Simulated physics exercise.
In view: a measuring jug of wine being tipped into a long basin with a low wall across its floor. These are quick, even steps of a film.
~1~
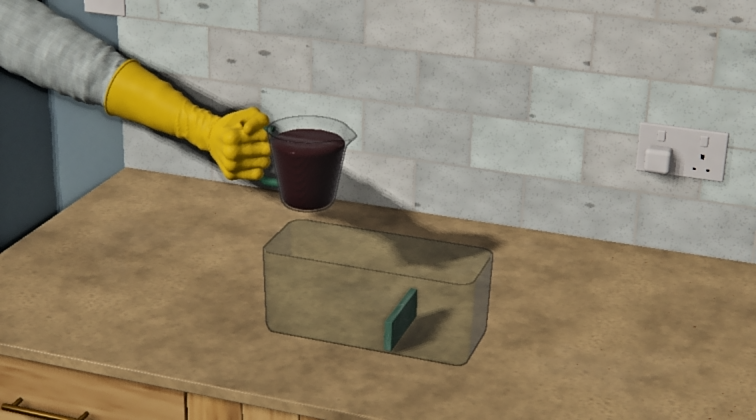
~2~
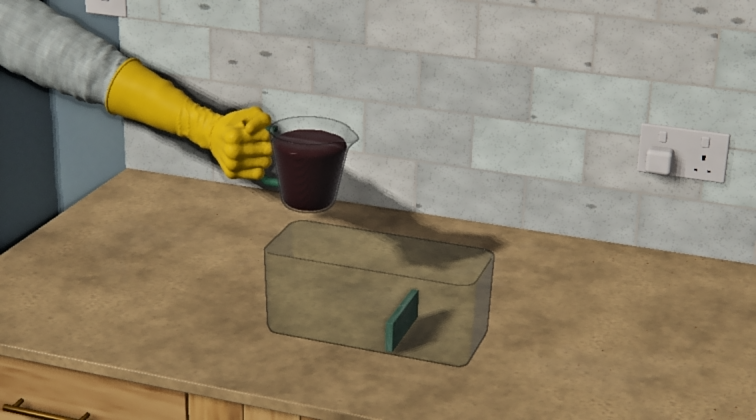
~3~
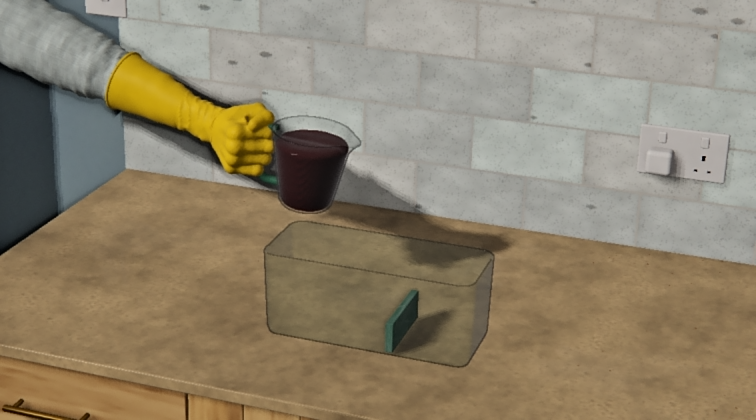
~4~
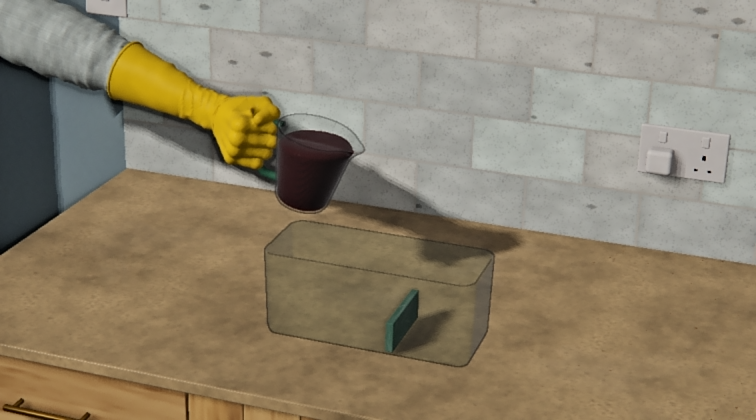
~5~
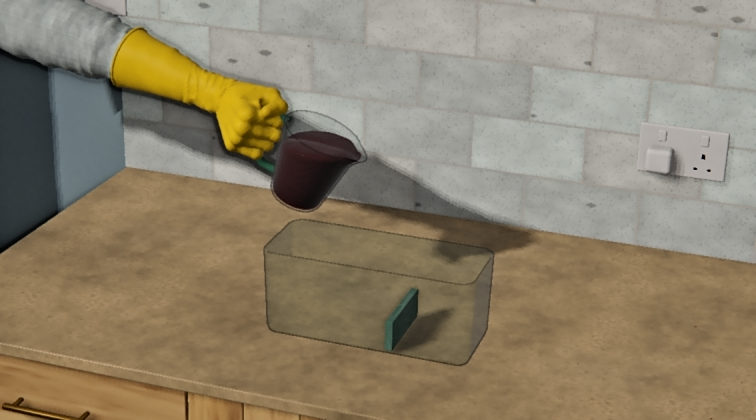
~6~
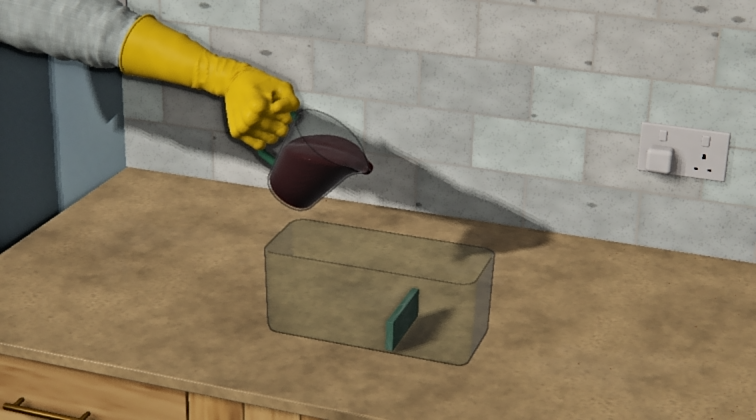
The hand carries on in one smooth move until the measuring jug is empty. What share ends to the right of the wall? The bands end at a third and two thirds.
It comes to less than a third.
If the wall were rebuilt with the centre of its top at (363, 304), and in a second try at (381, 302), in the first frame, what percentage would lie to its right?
About 80 and 50 per cent.
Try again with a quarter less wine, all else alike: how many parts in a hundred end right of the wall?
Near 5 %.
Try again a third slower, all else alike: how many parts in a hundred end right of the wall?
Near 30 %.
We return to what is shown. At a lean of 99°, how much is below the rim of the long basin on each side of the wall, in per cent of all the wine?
Left: 25 %. Right: 15 %.
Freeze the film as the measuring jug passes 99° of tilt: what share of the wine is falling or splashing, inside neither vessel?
About 20 per cent.
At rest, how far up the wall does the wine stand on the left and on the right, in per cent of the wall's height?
Near 40 on the left, 20 on the right.
A moment on, the measuring jug is tipped on its side and 39 per cent is still to pour, 24 is left of the wall and 16 right of it.
Next, the measuring jug is tipped right over and 2 per cent is still to pour, 77 is left of the wall and 17 right of it.
Then the measuring jug is tipped right over and 0 per cent is still to pour, 78 is left of the wall and 20 right of it.
Later the measuring jug is tipped right over and 0 per cent is still to pour, 78 is left of the wall and 20 right of it.
In the end 78 per cent lies left of the wall, 20 right of it and 2 outside.
